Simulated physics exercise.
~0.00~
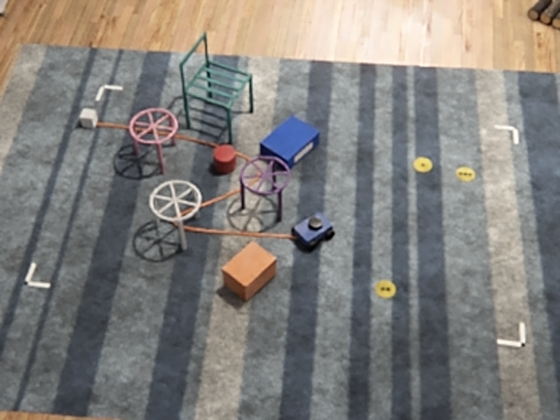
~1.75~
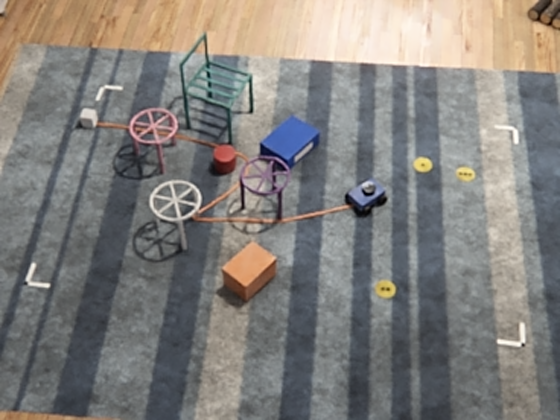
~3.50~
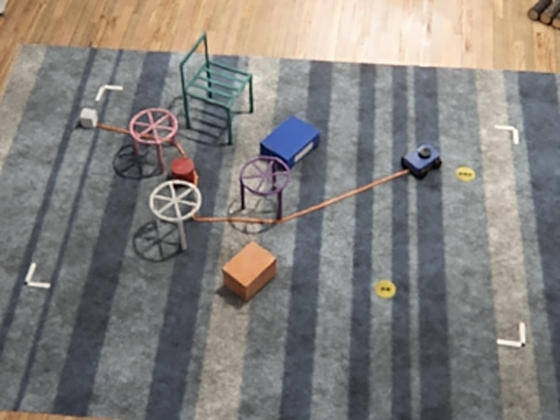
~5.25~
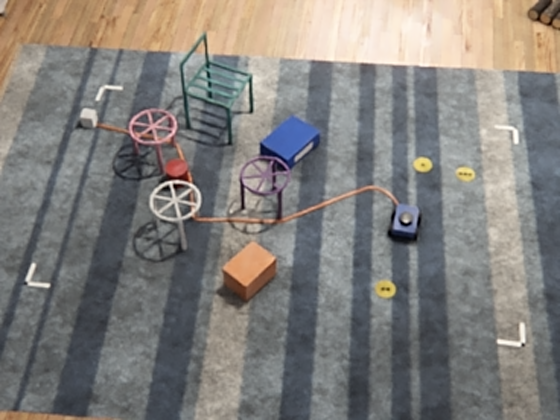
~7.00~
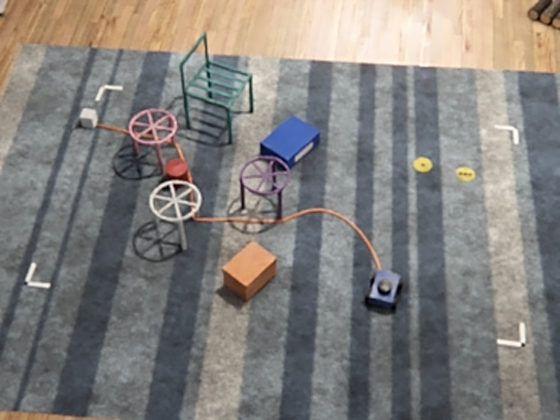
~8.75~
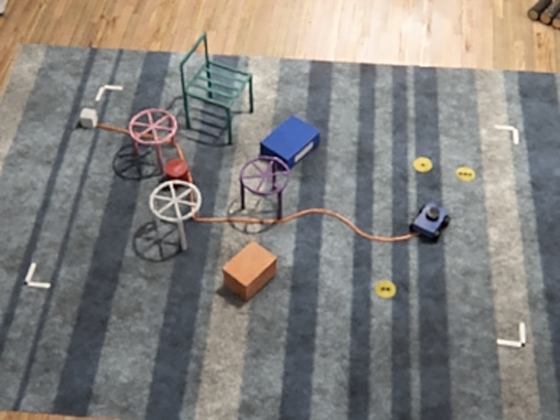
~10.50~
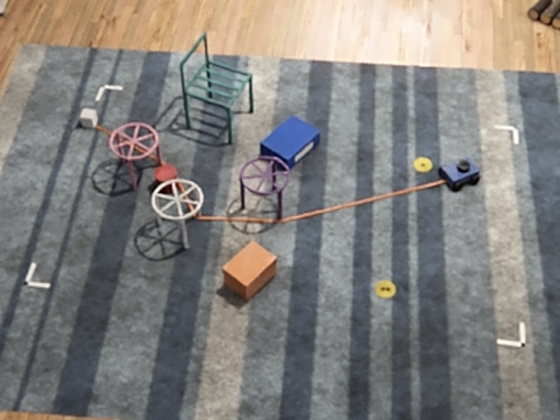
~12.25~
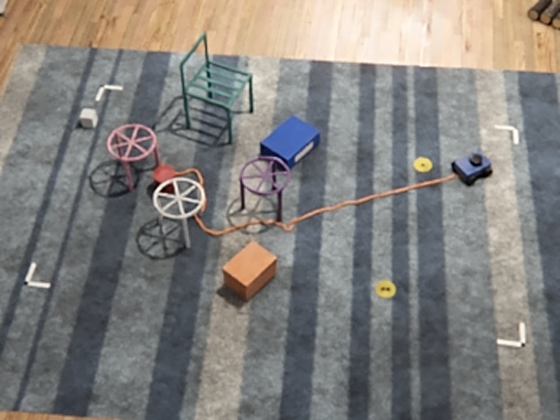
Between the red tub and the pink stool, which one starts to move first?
The red tub moves first, sliding left as the cart reaches its first yellow mark. The pink stool only shifts later, as the cart heads to the rightmost mark.
A striped blue-grey rug on a wooden floor, seen from above, holds a teal chair at the top, pink, white and purple stools, a red tub, a blue box and an orange crate. A small blue cart tows an orange cord from a pale block at the upper left. It drives up and right to a yellow mark, and the tightening cord drags the red tub left. The cart turns down to the lower mark, leaving the cord slack, then heads up to the rightmost mark. The pink stool and tub shift left, and the cord ends up free of the block.
